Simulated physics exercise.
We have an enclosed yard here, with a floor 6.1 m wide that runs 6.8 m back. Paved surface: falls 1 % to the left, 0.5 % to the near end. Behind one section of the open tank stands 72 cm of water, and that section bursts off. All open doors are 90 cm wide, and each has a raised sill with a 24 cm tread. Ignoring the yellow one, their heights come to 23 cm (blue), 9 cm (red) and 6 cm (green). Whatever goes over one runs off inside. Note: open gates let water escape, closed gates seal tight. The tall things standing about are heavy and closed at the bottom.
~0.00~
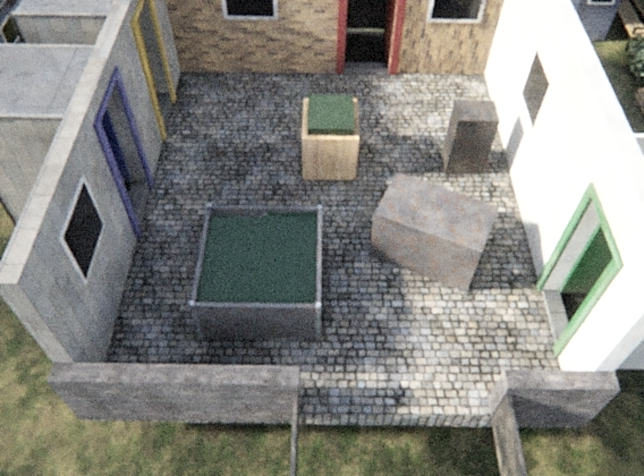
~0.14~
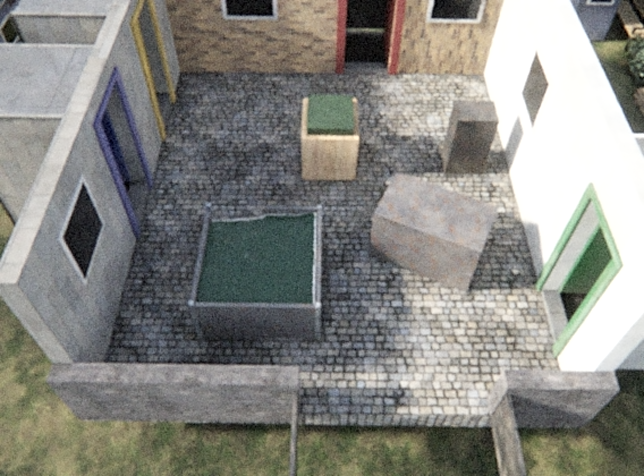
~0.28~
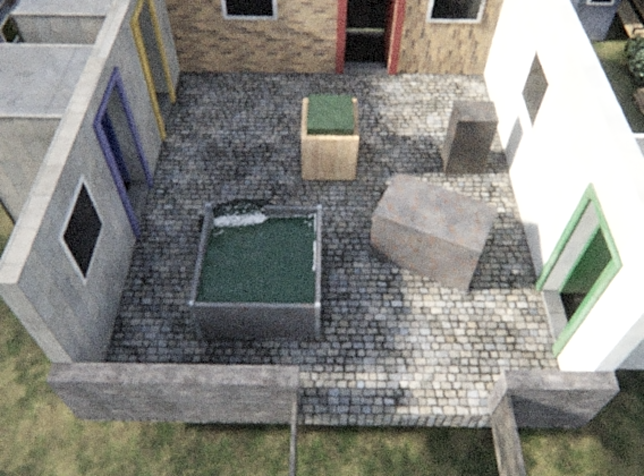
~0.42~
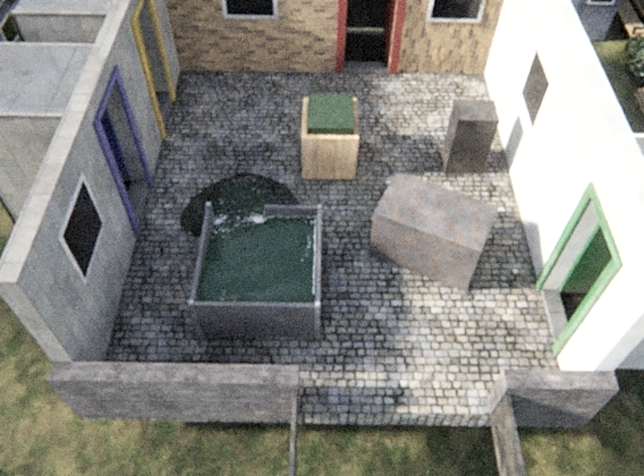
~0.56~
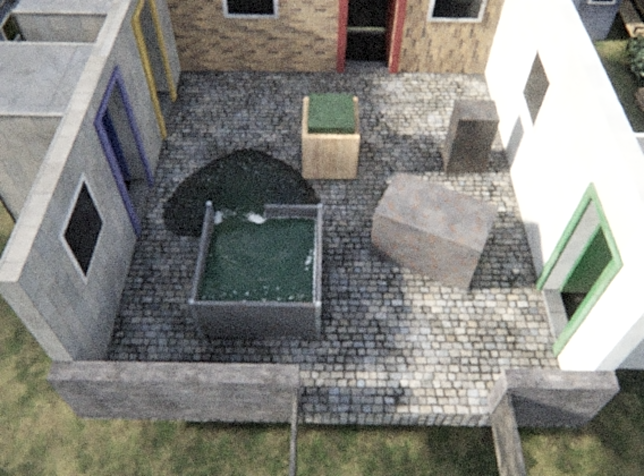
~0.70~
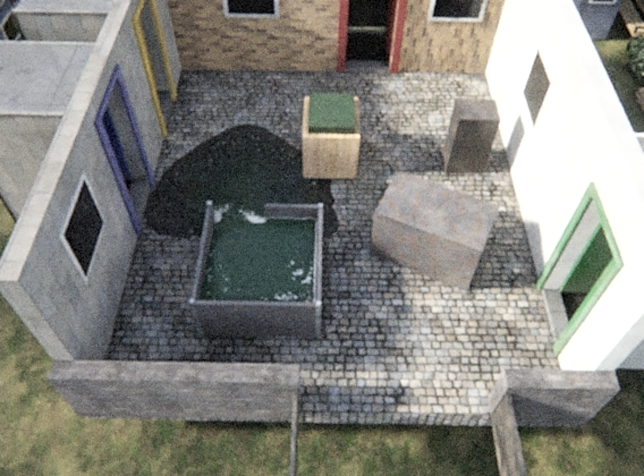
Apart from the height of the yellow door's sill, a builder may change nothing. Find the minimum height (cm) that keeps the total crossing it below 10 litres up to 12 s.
The minimum is roughly 15 cm.
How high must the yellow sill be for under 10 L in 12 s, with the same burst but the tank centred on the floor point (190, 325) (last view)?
It must be around 11.0 cm tall.
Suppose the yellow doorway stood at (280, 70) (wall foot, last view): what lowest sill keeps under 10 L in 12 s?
You'd want it roughly 20 cm high.
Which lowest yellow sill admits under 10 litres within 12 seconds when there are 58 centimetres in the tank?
In that case, roughly 11.5 cm.
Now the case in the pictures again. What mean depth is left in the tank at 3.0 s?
Close to 28 cm deep on average.
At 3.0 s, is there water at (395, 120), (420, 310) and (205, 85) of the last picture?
In turn: Not reached, not reached, flooded.
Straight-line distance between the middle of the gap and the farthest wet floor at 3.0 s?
5.4 m.
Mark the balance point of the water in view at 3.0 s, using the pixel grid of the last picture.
The water is centred near (251, 180).
After 1.4 s water covers 30 % of the floor, deepest (31 cm) near (232, 229); 13 cm at the yellow door, 0 litres in over its 26 cm sill.
After 3.0 s water covers 40 % of the floor, deepest (28 cm) near (195, 91); 10 cm at the yellow door, 0 litres in over its 26 cm sill.
After 12.0 s water covers 95 % of the floor, deepest (8 cm) near (98, 390); 7 cm at the yellow door, 0 litres in over its 26 cm sill.
At the yellow door as built, the water arrived by 1.2 s and peaked near 21 cm at 4.0 s.
With a sill of 12.5 cm, 22 litres would have come in within the 12 s; with 17 cm, 5 litres. So under 10 litres takes about 15 cm.
